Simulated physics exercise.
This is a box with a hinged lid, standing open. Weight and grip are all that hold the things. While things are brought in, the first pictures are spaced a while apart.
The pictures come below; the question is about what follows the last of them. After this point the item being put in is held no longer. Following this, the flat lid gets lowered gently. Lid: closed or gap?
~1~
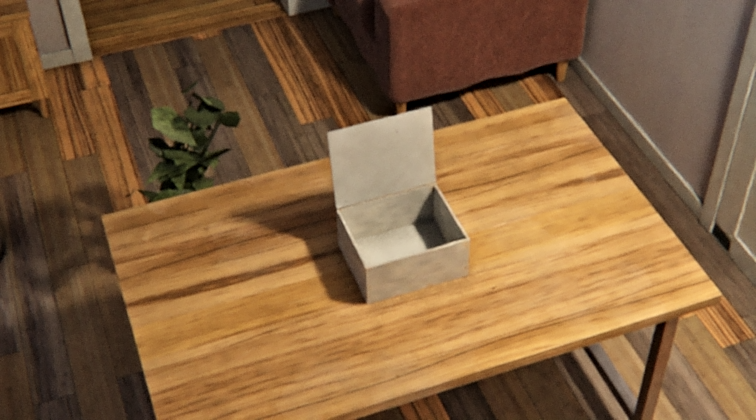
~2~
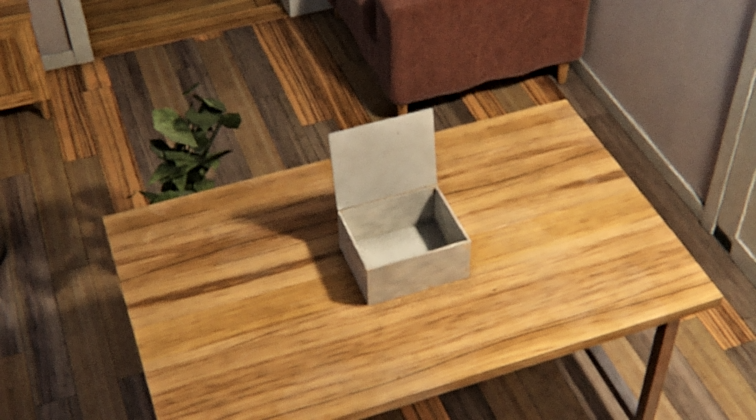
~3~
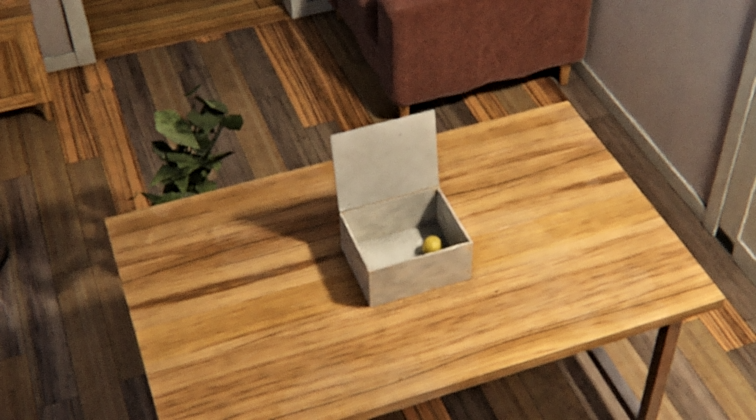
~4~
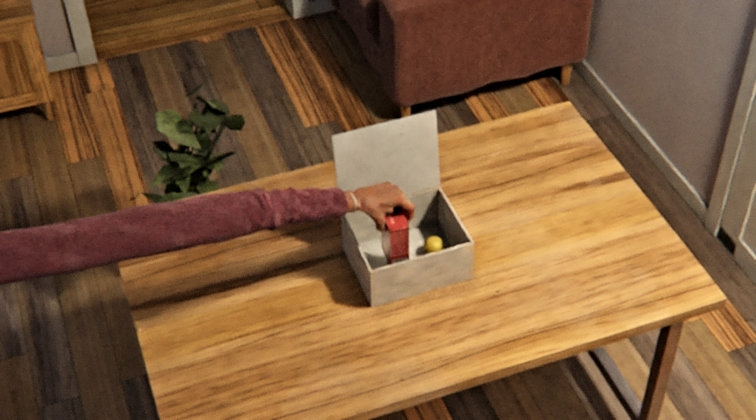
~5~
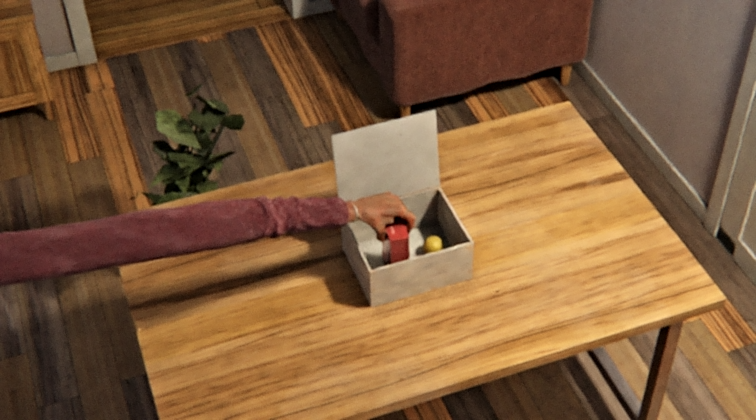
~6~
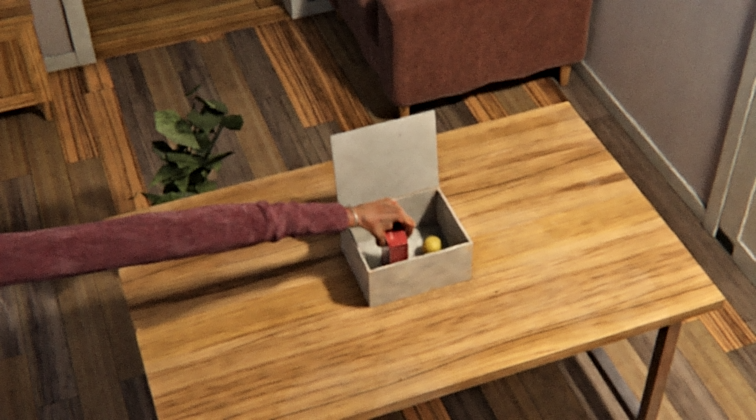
My guess is the lid remains aloft.
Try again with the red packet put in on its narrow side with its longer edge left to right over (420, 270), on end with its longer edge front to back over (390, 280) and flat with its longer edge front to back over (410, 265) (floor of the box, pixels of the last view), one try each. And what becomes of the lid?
On the first go it comes down fully, on the second it can't shut, and on the third it comes down fully.
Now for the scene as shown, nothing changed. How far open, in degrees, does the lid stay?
Some 14° above the rim.
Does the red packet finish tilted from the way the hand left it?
It stays as placed.
Then, 1.40 s past the last view, lid 73° above the rim.
Then, 1.80 s past the last view, lid 39° above the rim.
Finally, lid 15° above the rim; both still in place. Final places as the last picture's camera would see them, red packet near (395, 253).
